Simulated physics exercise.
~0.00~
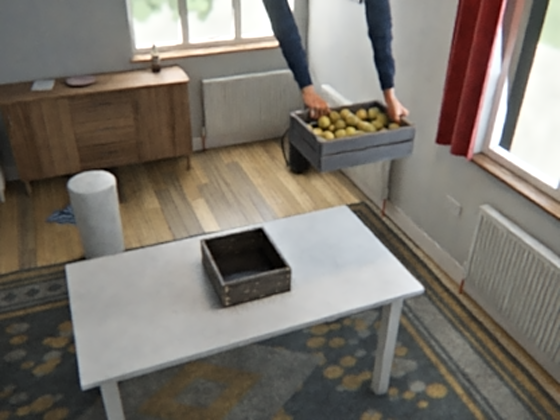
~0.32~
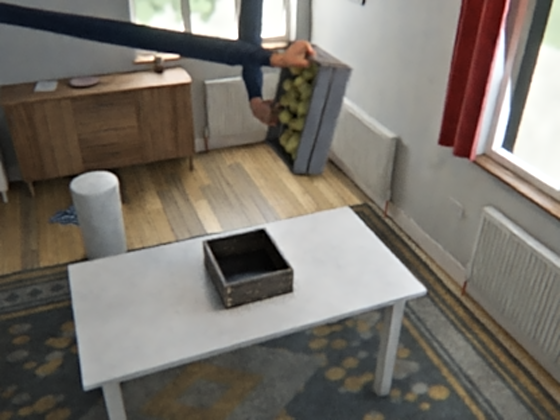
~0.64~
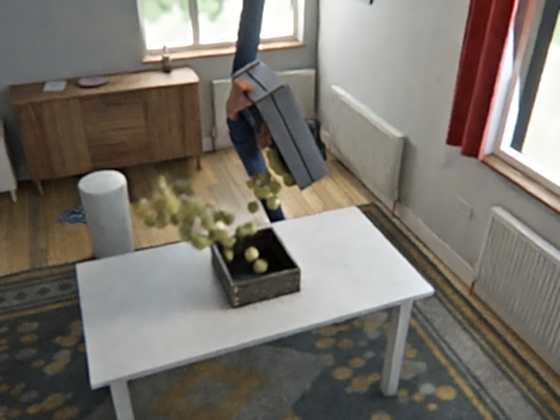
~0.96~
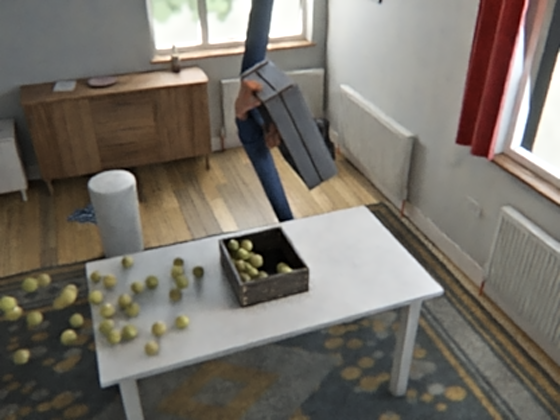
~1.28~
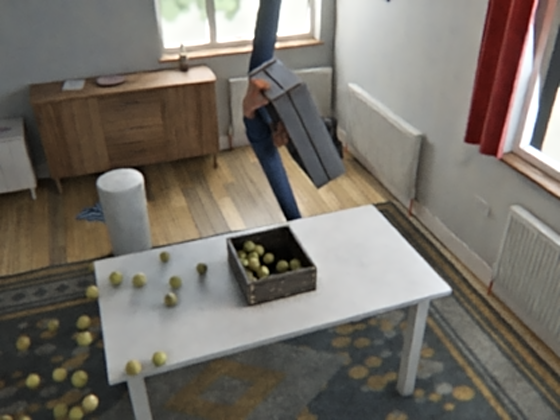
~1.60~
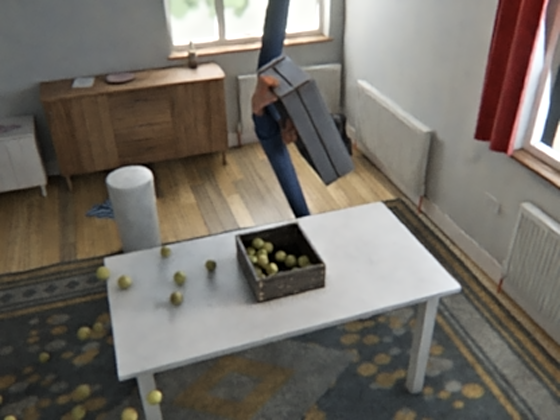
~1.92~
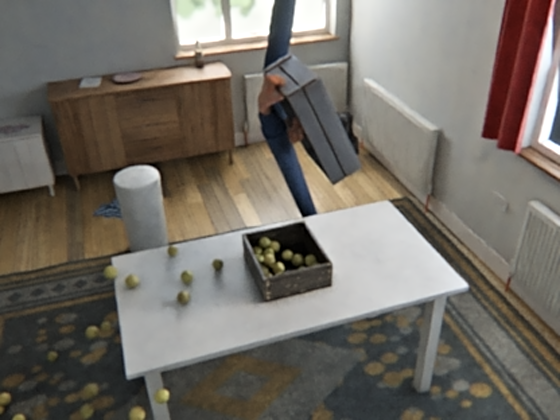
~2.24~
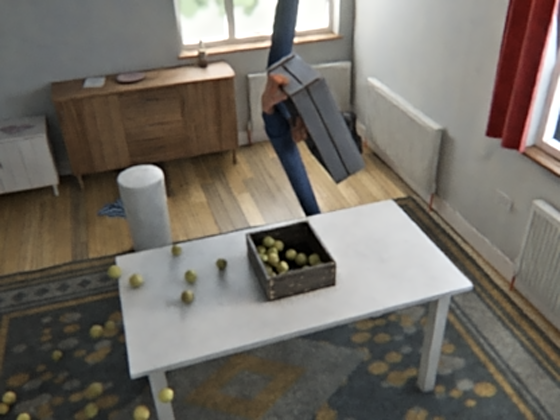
To begin with, a person's arms hold a grey crate full of yellow apples in the air behind a white table, where an empty black basket sits. The crate swings left and tips steeply onto its side, then turns further until its open side faces down. The apples tumble out in a loose stream, some dropping into the basket while many fly past it to the left. These scatter over the tabletop, and several roll off its left end. Finally, the crate stays tilted, with some apples in the basket and others on the table and the rug.
